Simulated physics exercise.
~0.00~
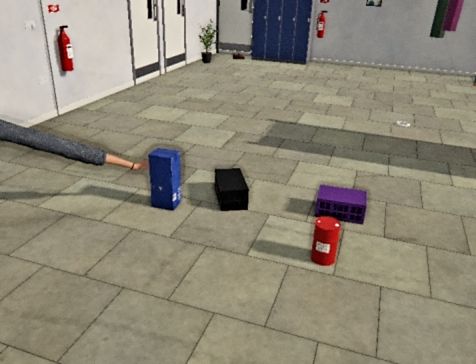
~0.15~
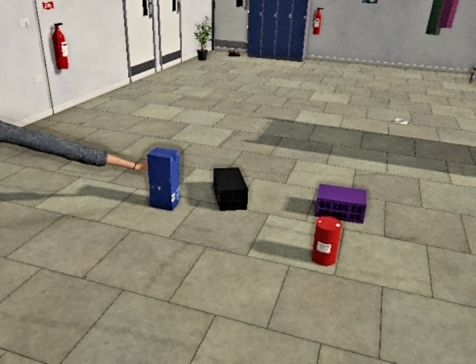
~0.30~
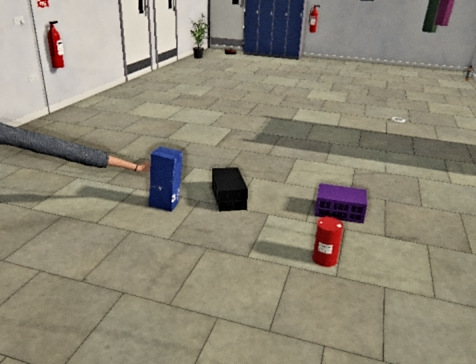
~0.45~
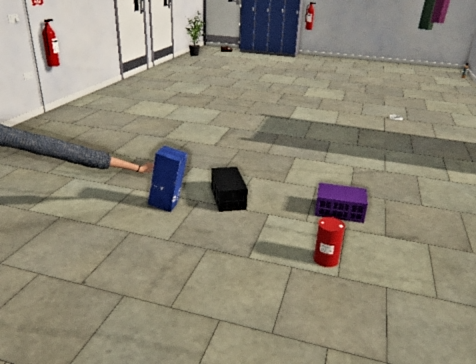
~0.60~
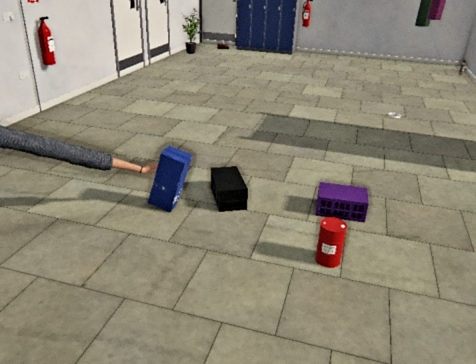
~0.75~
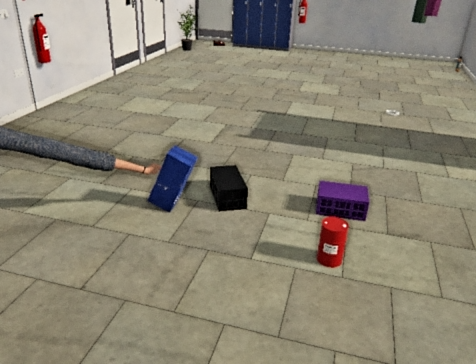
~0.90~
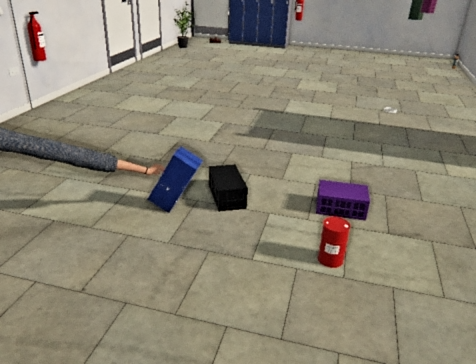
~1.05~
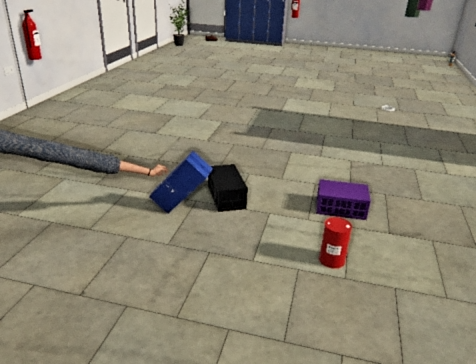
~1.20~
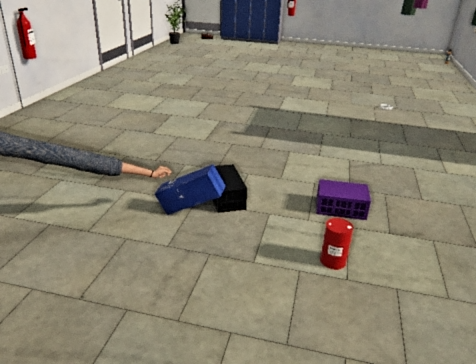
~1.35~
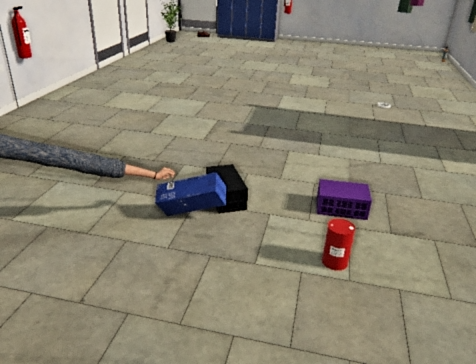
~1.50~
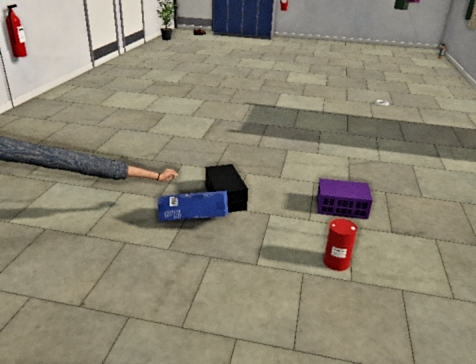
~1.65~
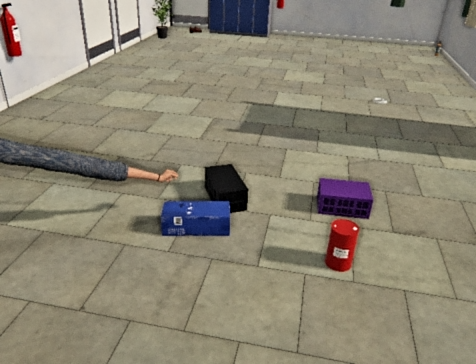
A grey-sleeved arm reaches in from the left toward an upright blue box on a tiled floor, seen from slightly above in a room with pale walls, blue lockers and a fire extinguisher. A black crate sits just right of the box, with a purple crate farther right and a red canister in front of it. The hand pushes the box, which leans right, tilting further until it drops against the black crate. It then slides down toward the viewer along the crate's side. It ends lying on its side in front of the black crate, while the others stay put.
